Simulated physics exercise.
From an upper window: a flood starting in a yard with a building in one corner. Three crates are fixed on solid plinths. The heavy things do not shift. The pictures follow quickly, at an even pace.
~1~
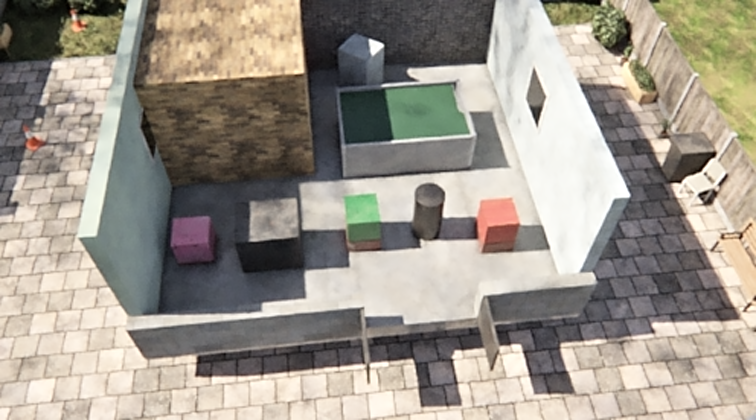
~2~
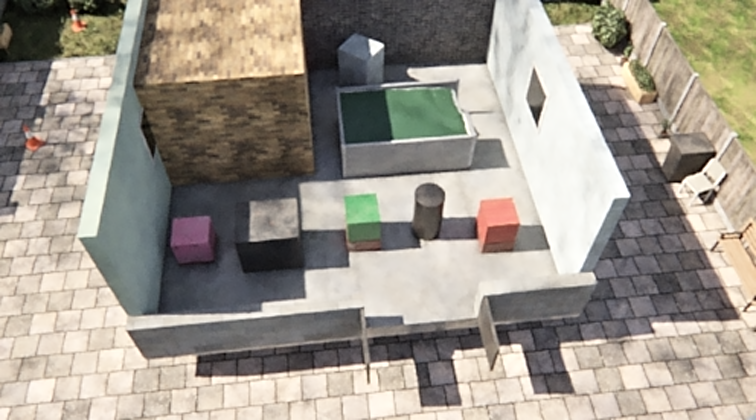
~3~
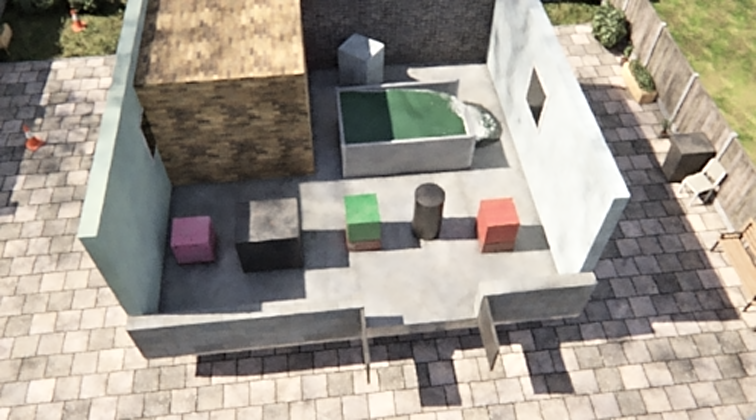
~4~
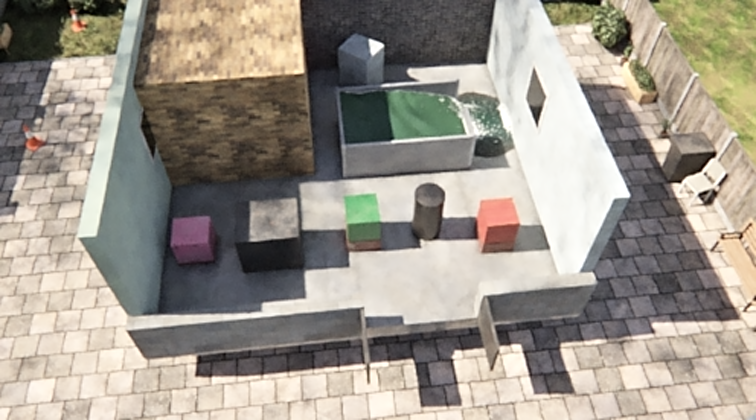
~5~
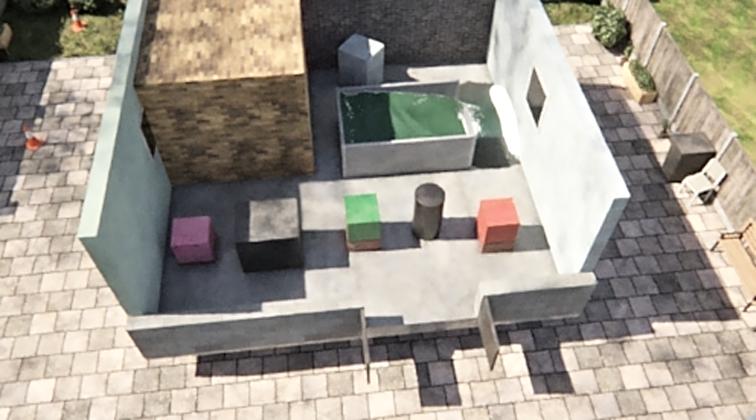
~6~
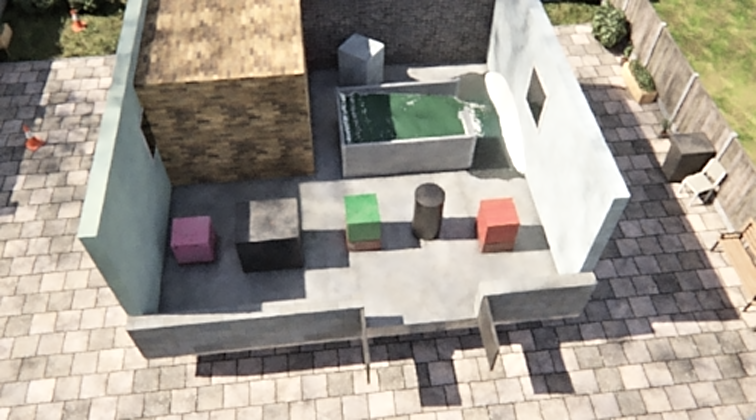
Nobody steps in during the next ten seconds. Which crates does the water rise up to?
The red crate keeps dry; the green crate keeps dry; the pink crate is soaked.
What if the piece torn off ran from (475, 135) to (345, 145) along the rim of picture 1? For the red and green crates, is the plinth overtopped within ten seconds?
My reading: The red one takes water; the green one takes water.
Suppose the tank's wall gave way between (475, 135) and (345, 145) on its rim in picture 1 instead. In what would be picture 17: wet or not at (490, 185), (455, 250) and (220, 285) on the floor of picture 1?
In turn: Covered, awash, clear.
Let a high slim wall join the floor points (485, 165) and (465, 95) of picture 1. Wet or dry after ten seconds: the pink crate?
The pink one stays dry.
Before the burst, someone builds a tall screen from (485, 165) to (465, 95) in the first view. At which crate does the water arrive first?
That is the one in red.
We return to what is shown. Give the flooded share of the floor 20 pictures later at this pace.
I make it 55 per cent.
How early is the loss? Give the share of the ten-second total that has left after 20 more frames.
About 5 per cent.
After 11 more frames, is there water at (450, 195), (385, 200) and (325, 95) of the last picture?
One after the other: Covered, dry, dry.
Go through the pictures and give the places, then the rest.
The first frame shows the open tank at (403, 114) is whole and still.
In the second frame, the front is at a hidden place, out from the gap at (457, 116).
In the third frame, water pours out at (457, 117) and has run to (498, 131).
In the fourth frame, water pours out at (457, 117) and has run to (513, 142).
In the fifth frame, the front is at (520, 161), out from the gap at (457, 117).
In the sixth frame, water pours out at (457, 117) and has run to (490, 73).
A moment on, water covers 15 % of the floor; the red crate water round its plinth, the green crate not reached, the pink crate not reached.
Next, water covers 35 % of the floor; the red crate water round its plinth, the green crate not reached, the pink crate not reached.
Then, water covers 55 % of the floor; the red crate water round its plinth, the green crate water round its plinth, the pink crate not reached.
Later, water covers 85 % of the floor; the red crate water round its plinth, the green crate water round its plinth, the pink crate not reached.
In the end, water covers 95 % of the floor; the red crate stayed above the water, the green crate stayed above the water, the pink crate was topped.
